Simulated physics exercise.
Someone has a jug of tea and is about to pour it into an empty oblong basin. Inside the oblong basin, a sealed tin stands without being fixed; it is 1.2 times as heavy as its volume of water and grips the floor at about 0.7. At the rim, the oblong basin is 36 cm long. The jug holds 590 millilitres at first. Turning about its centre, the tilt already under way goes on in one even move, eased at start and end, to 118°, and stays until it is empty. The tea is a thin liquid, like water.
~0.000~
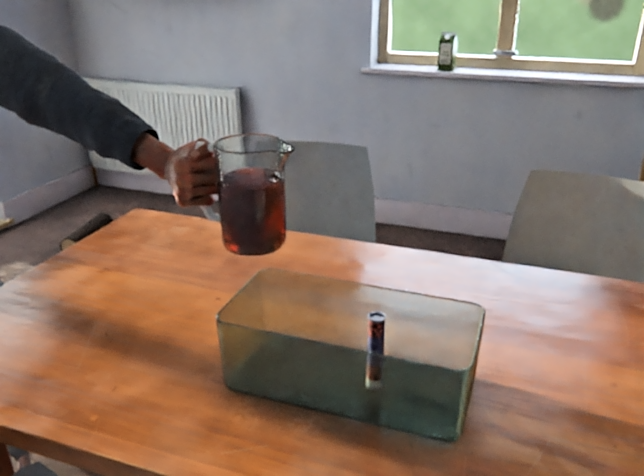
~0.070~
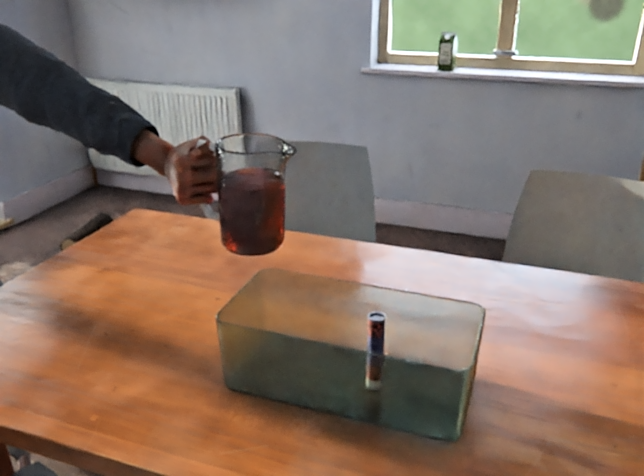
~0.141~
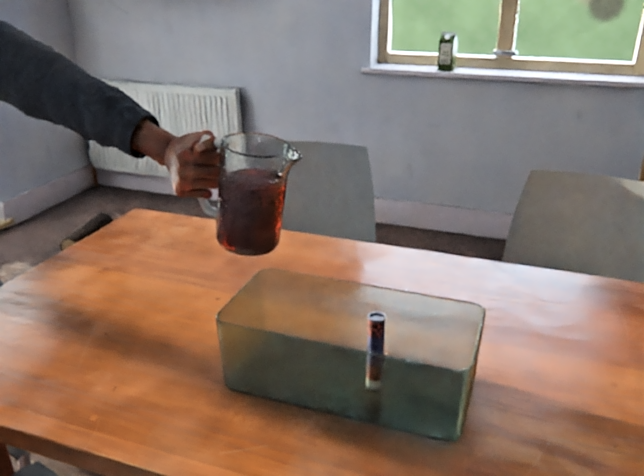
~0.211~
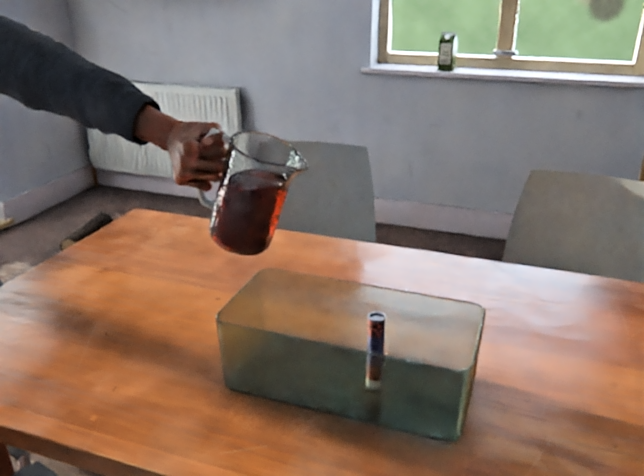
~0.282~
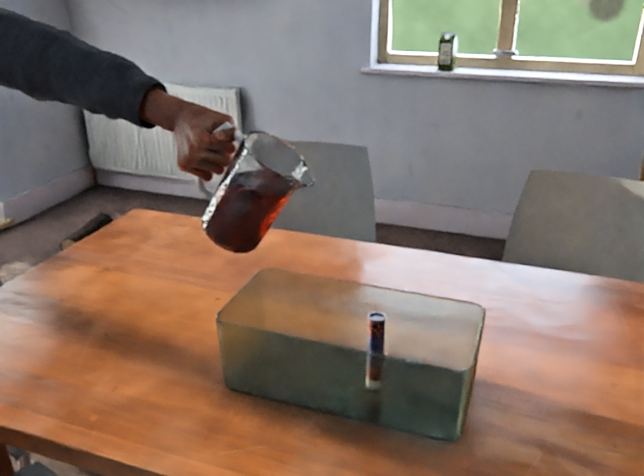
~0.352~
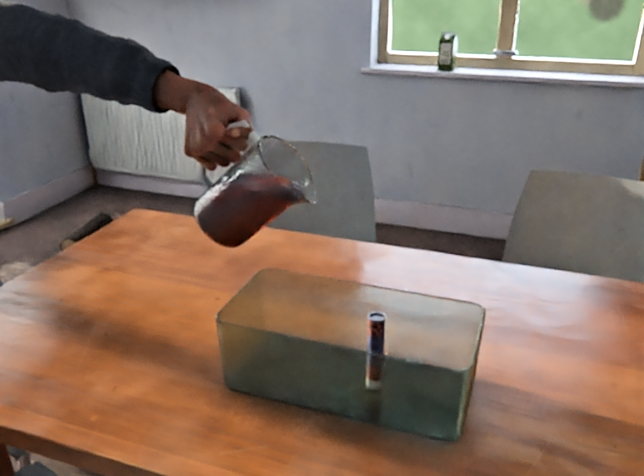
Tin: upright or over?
I reckon it can hold on.
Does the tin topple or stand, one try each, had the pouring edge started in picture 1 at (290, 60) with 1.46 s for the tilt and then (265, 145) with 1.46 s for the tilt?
The tin overturns the first time and stays vertical the second time.
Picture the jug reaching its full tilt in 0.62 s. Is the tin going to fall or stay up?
In that case the tin stays vertical.
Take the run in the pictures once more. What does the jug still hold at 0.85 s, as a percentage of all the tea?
Near 12 percent, more or less.
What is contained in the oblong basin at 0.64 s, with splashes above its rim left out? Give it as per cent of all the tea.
Estimate - around 10 in a hundred parts.
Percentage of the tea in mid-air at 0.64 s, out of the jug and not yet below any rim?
Around 24 percent.
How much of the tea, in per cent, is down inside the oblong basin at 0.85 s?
I'd put it at roughly 74 per cent.
After 0.64 s the tilt is 105° and 65 per cent is still to pour; the tin stands where it began.
After 0.85 s the tilt is 118° and 11 per cent is still to pour; the tin stands where it began.
After 1.07 s the tilt is 118° and 0 per cent is still to pour; the tin stands where it began.
After 1.31 s the tilt is 118° and 0 per cent is still to pour; the tin stands where it began.
In the end the tin stands where it began.
